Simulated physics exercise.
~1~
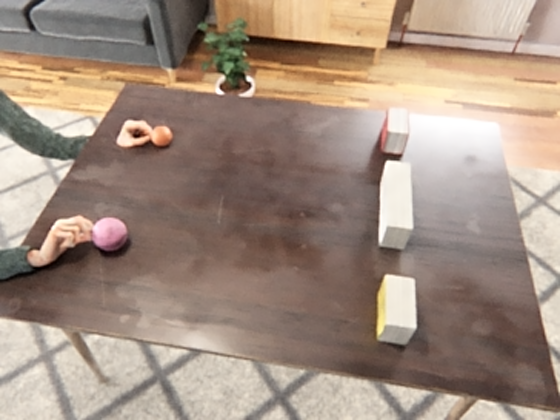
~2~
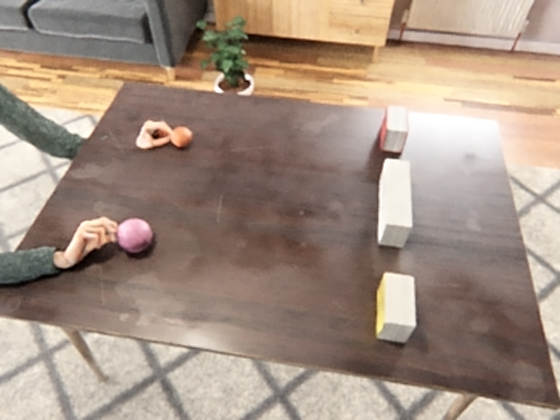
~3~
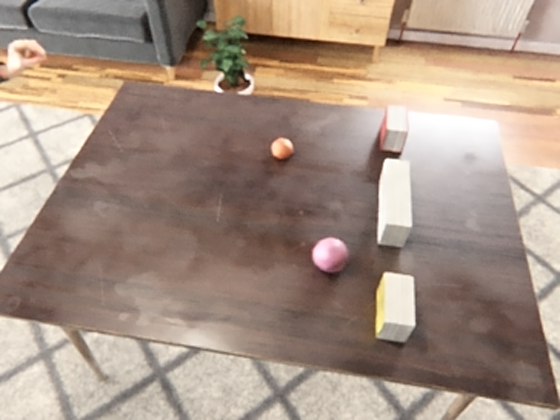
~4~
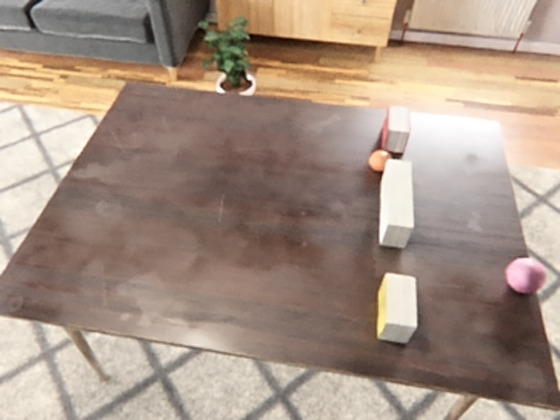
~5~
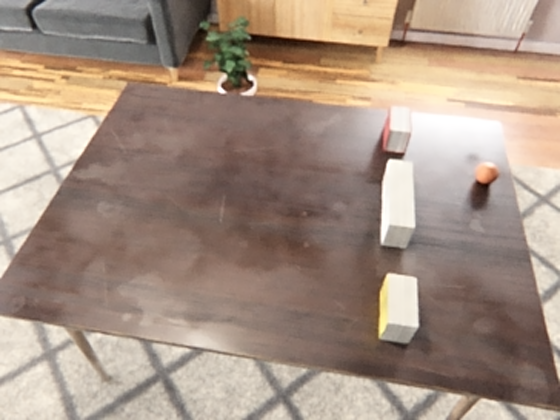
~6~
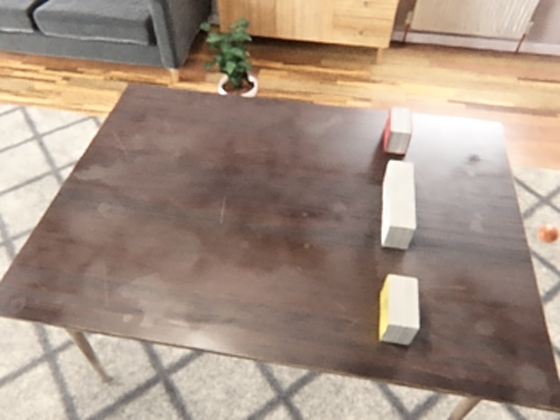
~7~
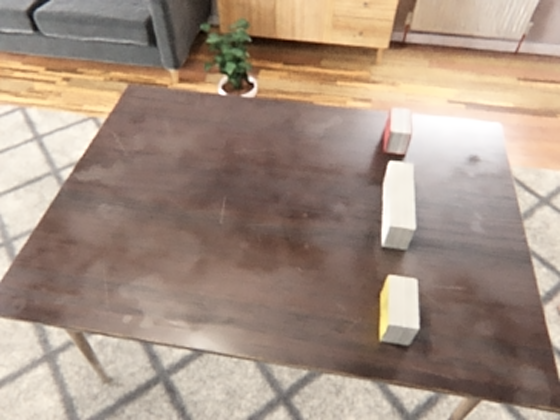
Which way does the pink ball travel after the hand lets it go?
The pink ball rolls to the right across the table, passing between the white and yellow blocks.
